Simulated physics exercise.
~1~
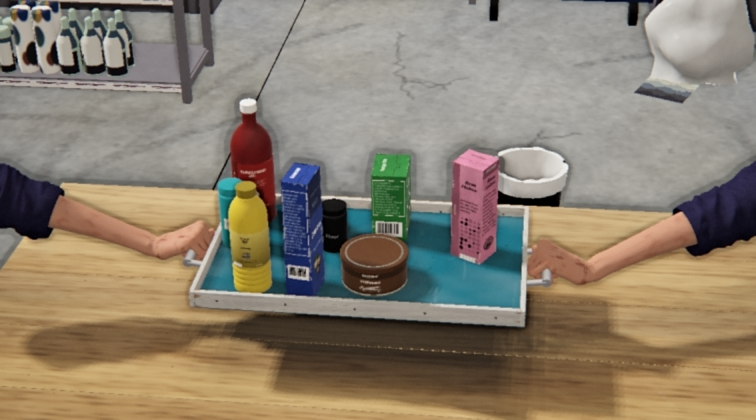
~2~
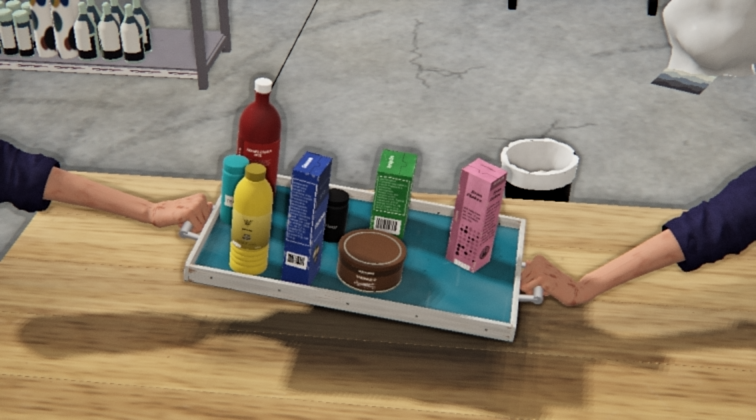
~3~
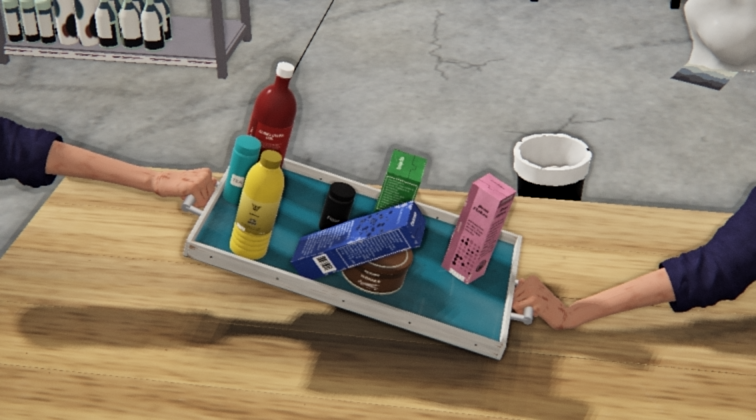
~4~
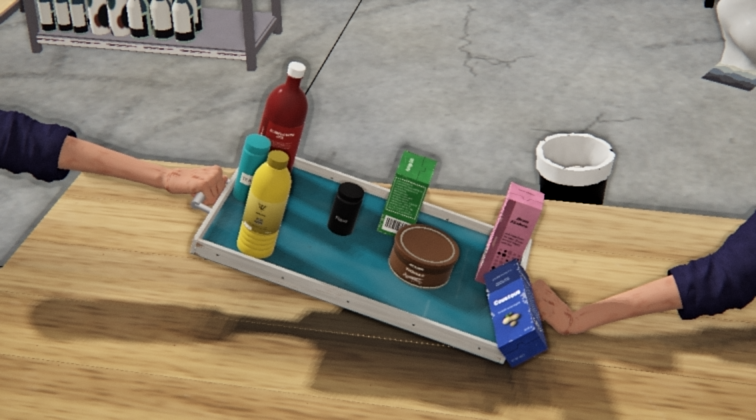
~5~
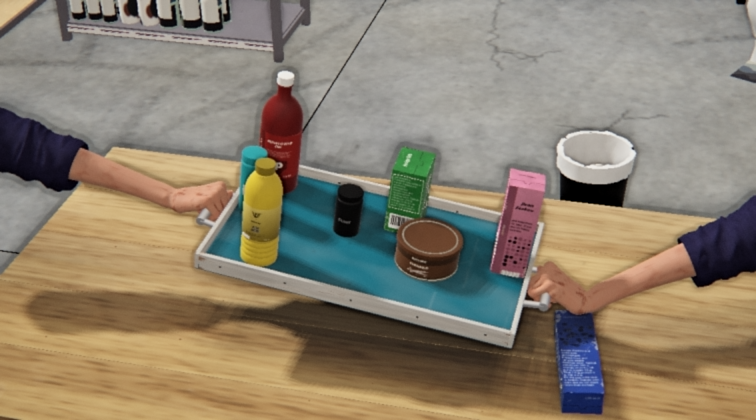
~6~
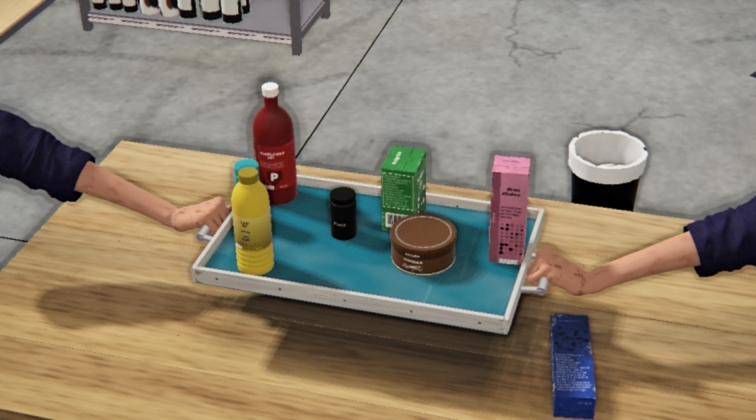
The footage shows two hands holding a tray of bottles, cartons and tubs above a wooden table and tilting it down to the right; the blue carton topples and slides off onto the table, the brown tub and pink carton shift right, and the tray is levelled with the rest still standing.
